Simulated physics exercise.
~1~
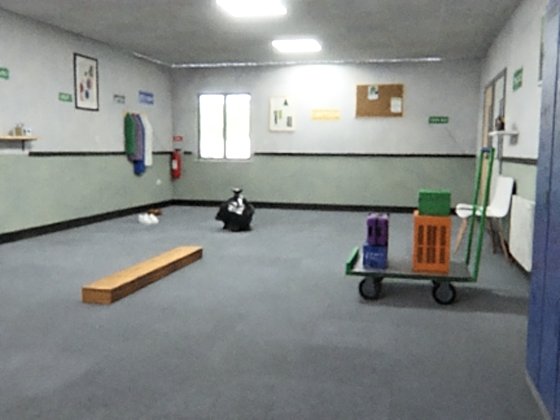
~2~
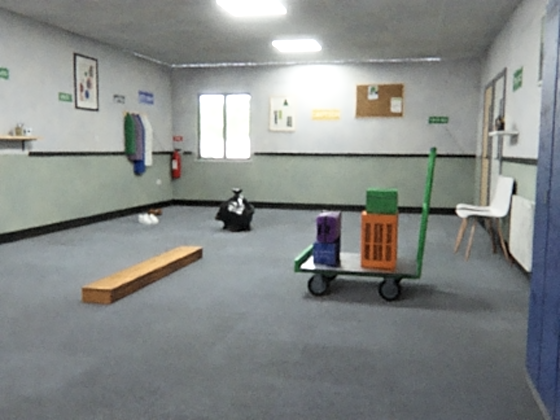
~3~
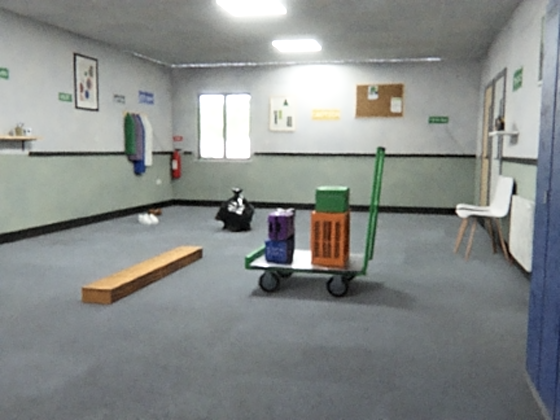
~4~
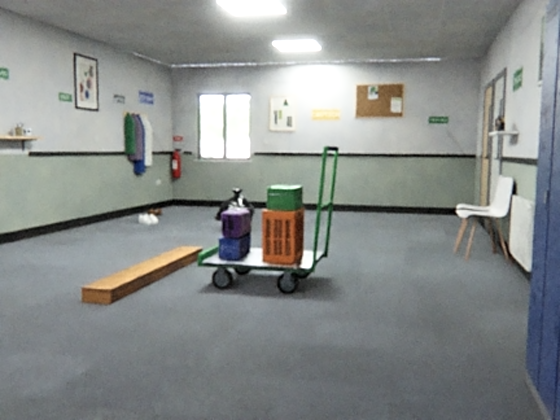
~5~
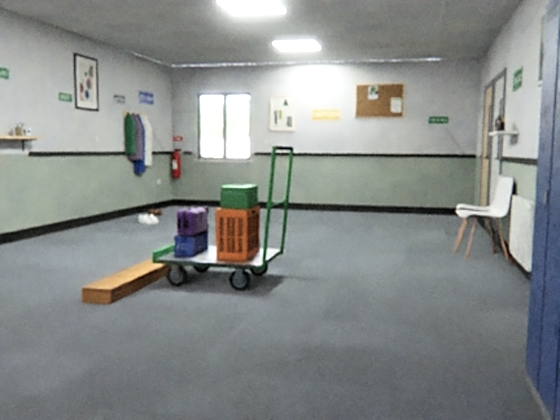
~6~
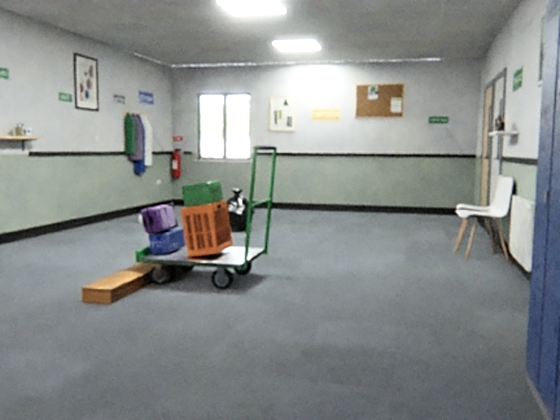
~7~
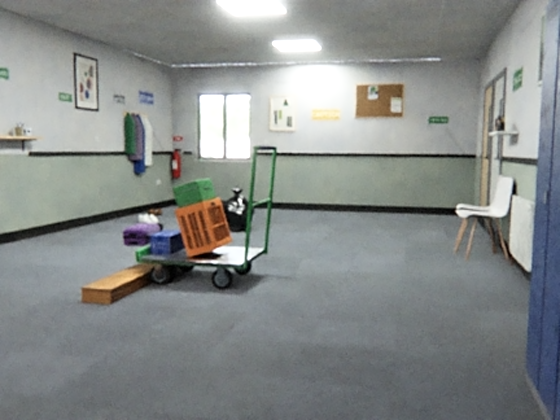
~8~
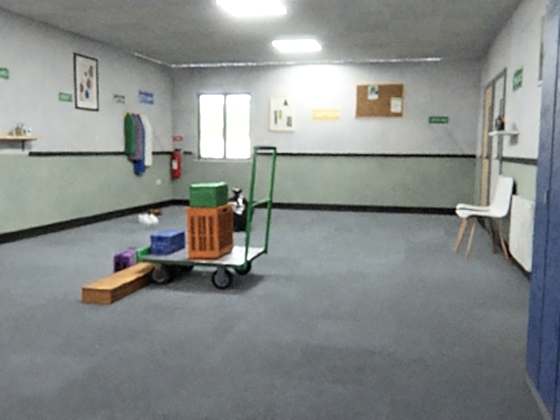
A loaded trolley rolls left into a low kerb, stops, and its purple suitcase topples off.
